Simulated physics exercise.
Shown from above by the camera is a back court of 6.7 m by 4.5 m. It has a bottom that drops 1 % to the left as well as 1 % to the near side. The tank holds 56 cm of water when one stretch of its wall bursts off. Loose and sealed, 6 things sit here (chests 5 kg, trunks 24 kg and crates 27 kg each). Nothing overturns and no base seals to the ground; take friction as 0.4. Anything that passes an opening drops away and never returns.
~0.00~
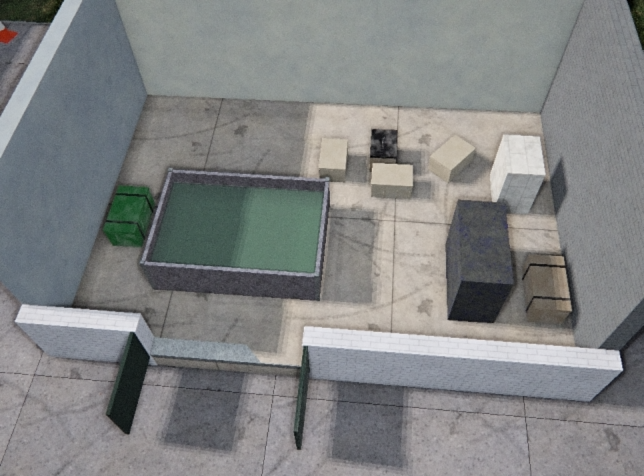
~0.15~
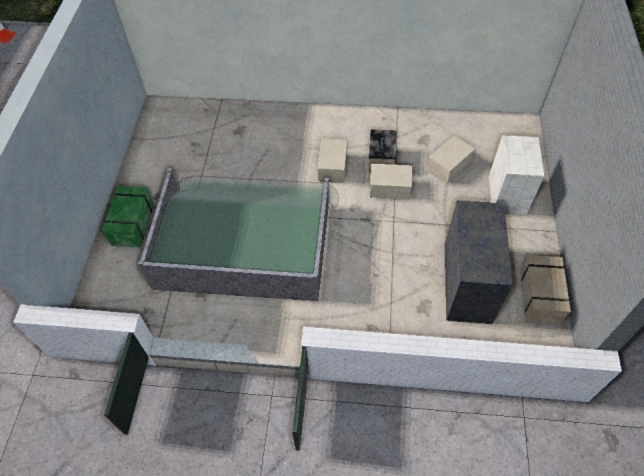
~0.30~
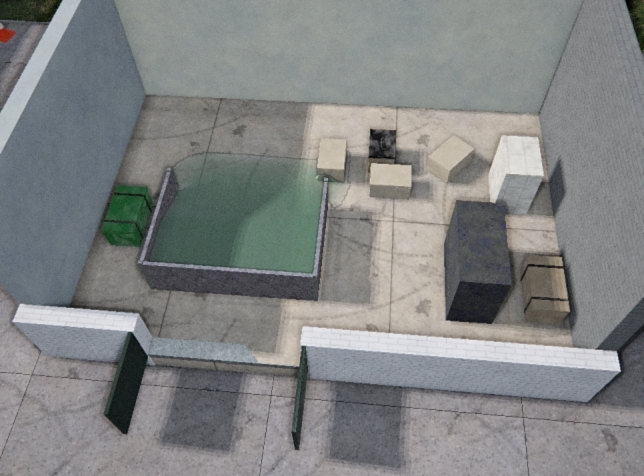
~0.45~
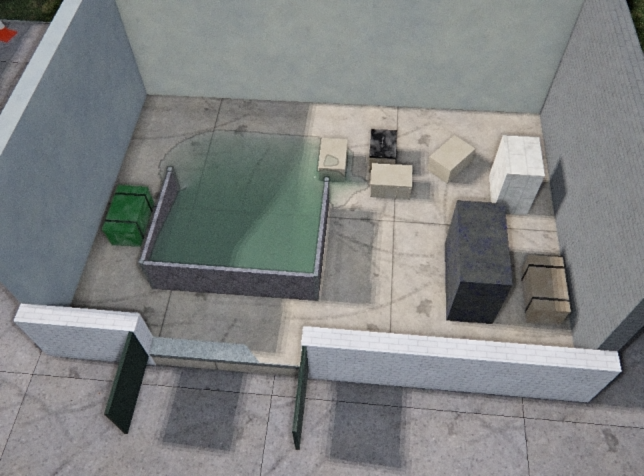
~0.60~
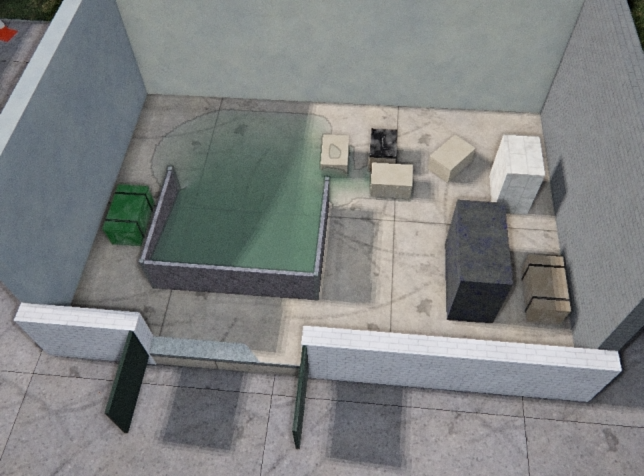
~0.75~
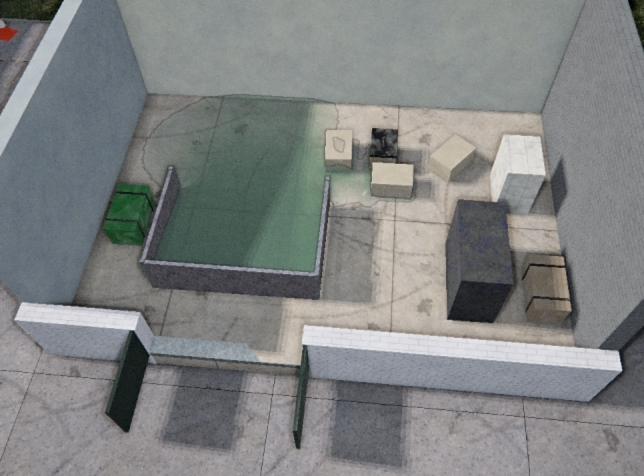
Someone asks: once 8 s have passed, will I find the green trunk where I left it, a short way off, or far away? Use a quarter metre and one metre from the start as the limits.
You will find it far away.
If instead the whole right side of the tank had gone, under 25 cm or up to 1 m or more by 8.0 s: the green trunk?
After that, the green trunk hardly moves.
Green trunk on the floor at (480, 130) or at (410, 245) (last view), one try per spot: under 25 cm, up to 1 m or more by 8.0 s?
Spot one - it creeps some distance; spot two - it barely budges.
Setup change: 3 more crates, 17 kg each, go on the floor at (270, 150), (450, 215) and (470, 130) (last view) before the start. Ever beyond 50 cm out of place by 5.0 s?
Note, same order as listed: Beyond the limit, inside the limit, beyond the limit.
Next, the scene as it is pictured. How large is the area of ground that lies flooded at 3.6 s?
About 21 m2 is covered.
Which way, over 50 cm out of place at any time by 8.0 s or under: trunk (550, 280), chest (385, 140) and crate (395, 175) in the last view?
In sequence - stayed below the line; crossed the line; stayed below the line.
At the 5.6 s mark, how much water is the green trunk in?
Near 9 cm deep.
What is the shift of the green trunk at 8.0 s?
Roughly 300 centimetres.
After 1.6 s the green trunk is near (127, 207), 0.0 m from its start, aground; 0 of 6 are out; 0 afloat.
After 3.6 s the green trunk is near (117, 274), 1.1 m from its start, aground; 0 of 6 are out; 1 afloat.
After 5.6 s the green trunk is near (186, 298), 1.8 m from its start, aground; 0 of 6 are out; 1 afloat.
After 8.0 s the green trunk is near (266, 348), 3.0 m from its start, aground; 0 of 6 are out; 1 afloat.
